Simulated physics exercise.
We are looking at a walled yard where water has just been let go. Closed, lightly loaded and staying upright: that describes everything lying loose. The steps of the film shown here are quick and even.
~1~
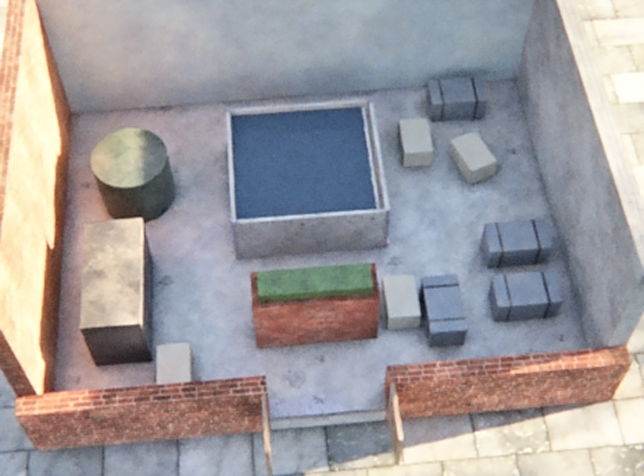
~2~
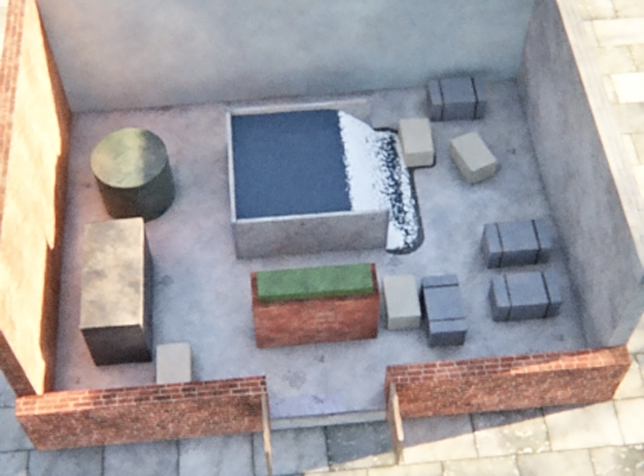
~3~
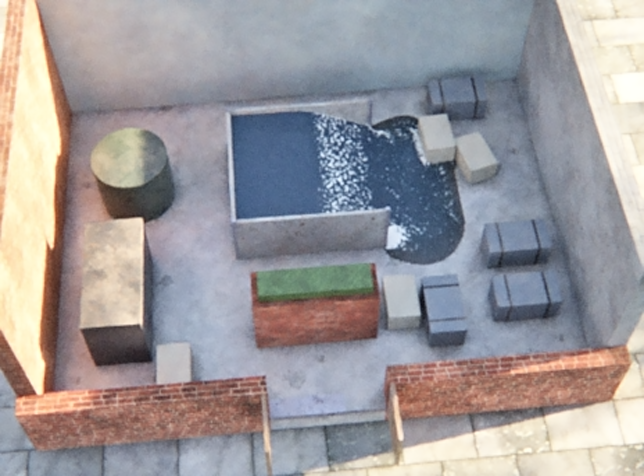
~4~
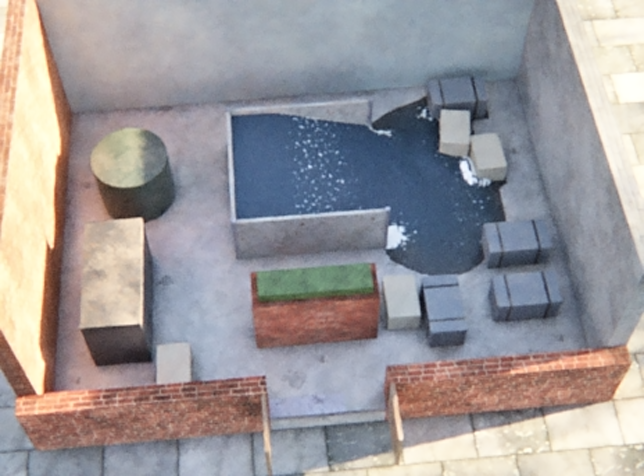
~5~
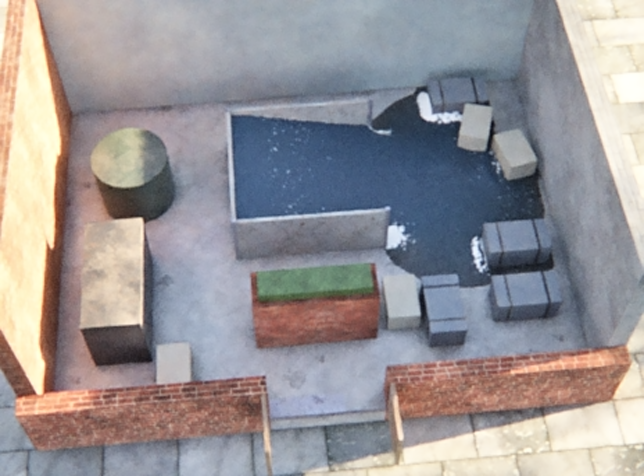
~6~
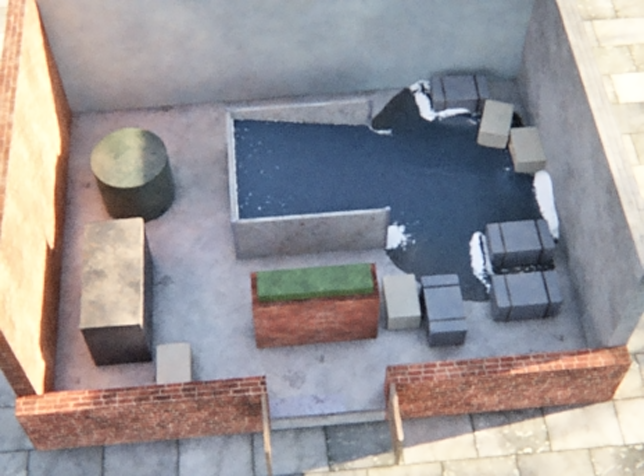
Dark water bursts from a walled tank and spreads rightward, pushing two pale crates along.
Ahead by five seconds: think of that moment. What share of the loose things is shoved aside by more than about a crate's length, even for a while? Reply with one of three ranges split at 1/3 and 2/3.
2/3 or more.
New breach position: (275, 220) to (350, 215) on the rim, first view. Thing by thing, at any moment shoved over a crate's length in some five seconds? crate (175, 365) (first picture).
Lab note - outcome: Distance not reached.
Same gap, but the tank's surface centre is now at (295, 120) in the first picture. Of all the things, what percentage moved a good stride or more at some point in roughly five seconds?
It should come out close to 80 %.
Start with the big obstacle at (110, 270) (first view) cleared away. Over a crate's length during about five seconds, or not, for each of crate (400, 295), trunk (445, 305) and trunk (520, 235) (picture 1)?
The first remained nearby, the second remained nearby, and the third traveled far.
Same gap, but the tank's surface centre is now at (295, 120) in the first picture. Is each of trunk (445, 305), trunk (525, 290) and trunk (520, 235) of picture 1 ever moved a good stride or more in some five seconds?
Taking them in turn: Kept near its start; got sent well off; got sent well off.
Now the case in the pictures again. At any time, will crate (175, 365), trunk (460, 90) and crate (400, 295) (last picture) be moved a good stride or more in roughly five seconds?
Taking them in turn, the first traveled far, the second traveled far, and the third stayed within range.
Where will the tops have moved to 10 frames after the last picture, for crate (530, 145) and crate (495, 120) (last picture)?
They end up close to (524, 109) and close to (500, 81).
A moment on, 2 of 8 are well off their spots; 2 afloat.
Next, 4 of 8 are well off their spots; 5 afloat.
Later, 3 of 8 are well off their spots; 5 afloat.
In the end, 5 of 8 are well off their spots, and 6 have been at some point; 7 afloat.
